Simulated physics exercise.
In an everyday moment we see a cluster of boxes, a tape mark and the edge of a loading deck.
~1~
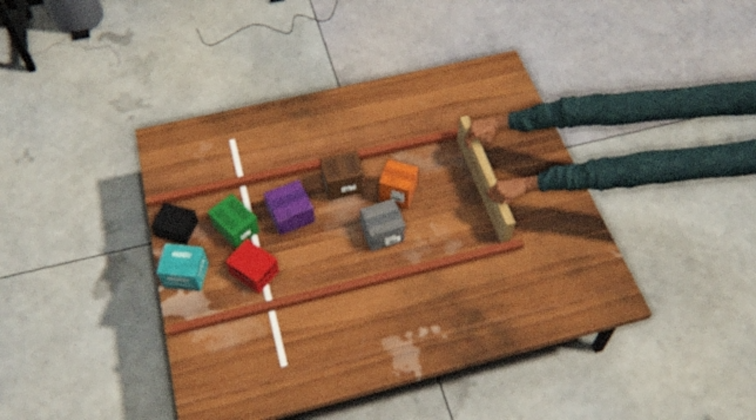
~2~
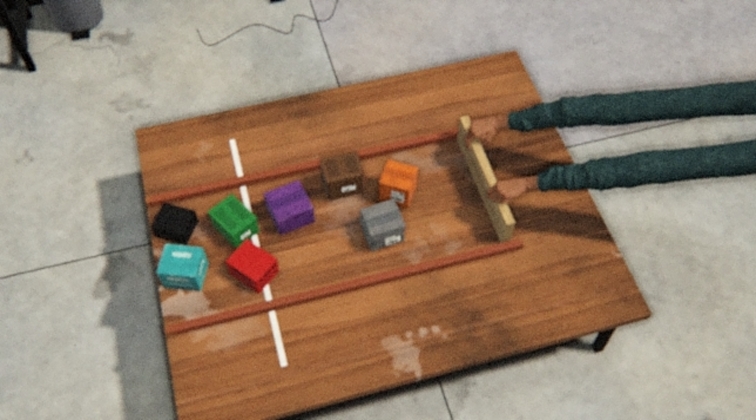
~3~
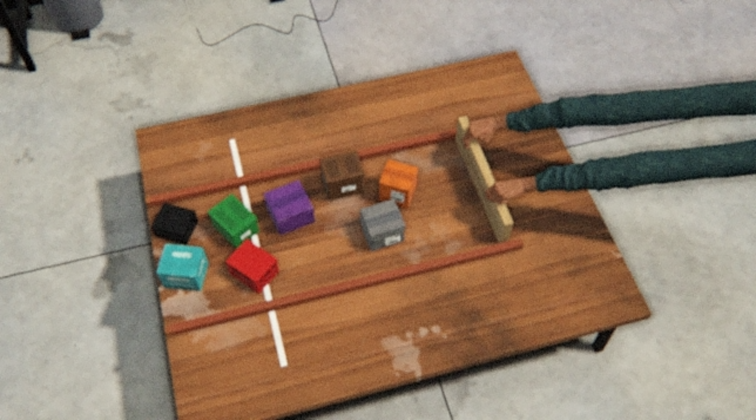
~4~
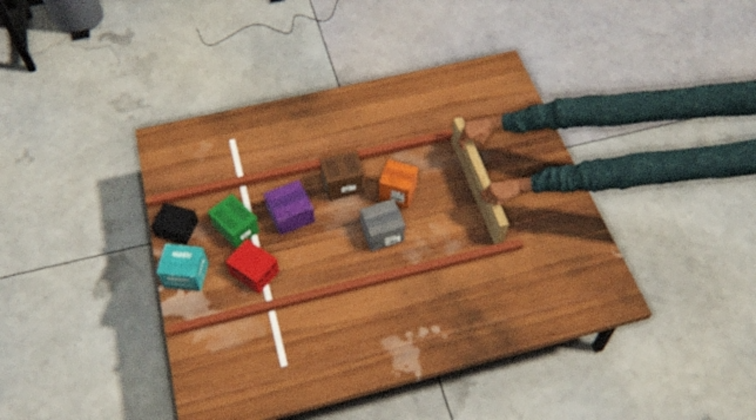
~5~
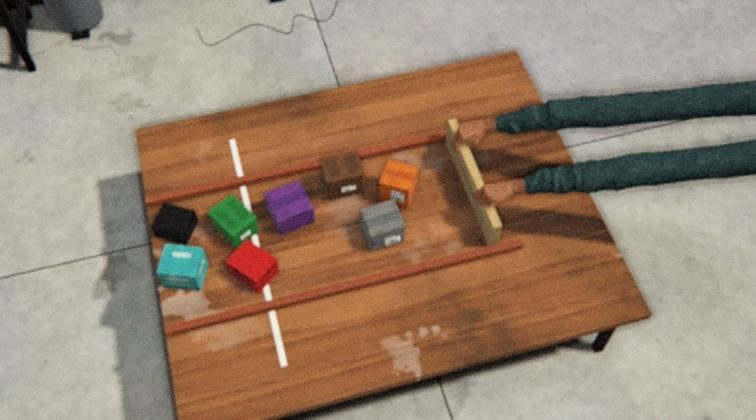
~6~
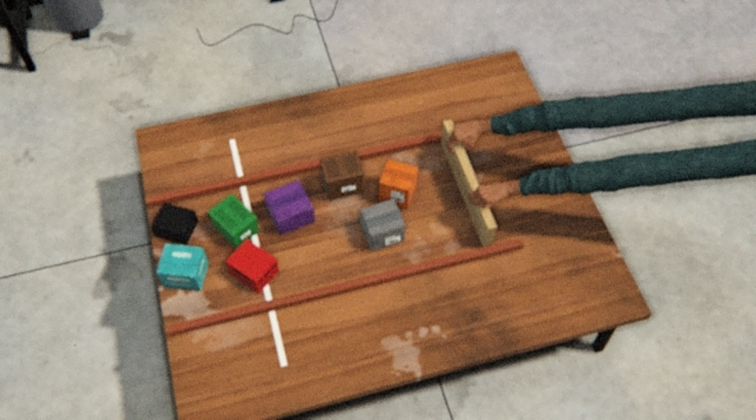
Wooden plank held by two hands sliding slightly left across a wooden table toward coloured boxes that stay still near white tape.
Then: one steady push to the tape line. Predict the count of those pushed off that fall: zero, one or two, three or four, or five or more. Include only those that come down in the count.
The count is one or two.
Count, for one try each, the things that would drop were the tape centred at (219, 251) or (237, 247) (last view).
On the ground you'd count 3 the first time and 3 the second.
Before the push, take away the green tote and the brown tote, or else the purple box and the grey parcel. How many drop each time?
The first removal gives 0, the second gives 0.
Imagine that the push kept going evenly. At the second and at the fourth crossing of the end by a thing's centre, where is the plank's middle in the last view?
Its middle is around (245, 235) and later (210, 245).
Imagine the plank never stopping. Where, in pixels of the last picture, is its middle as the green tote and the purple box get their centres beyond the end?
First it's close to (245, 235), next close to (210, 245).
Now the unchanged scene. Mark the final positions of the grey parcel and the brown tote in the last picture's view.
(241, 261) and (221, 201).
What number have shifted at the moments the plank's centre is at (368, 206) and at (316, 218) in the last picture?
The counts are 3 and 5.
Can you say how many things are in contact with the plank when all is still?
3 end up touching it.
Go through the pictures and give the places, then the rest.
The first frame shows black crate (175, 224); turquoise box (183, 268); green tote (234, 222); plank (484, 179); tape (256, 243).
The second frame shows turquoise box (183, 268); purple box (290, 208).
The third frame shows green tote (234, 222); grey parcel (383, 225).
The fourth frame shows black crate (175, 224); brown tote (343, 177).
The fifth frame shows turquoise box (183, 268); orange box (398, 184).
The sixth frame shows black crate (175, 224); turquoise box (183, 268); green tote (234, 222); plank (467, 183); tape (256, 243).
Soon after, none off yet; black crate at rest near (175, 224); turquoise box at rest near (183, 268); green tote at rest near (234, 222).
By the end, the number that fall off is one or two; fallen, black crate.
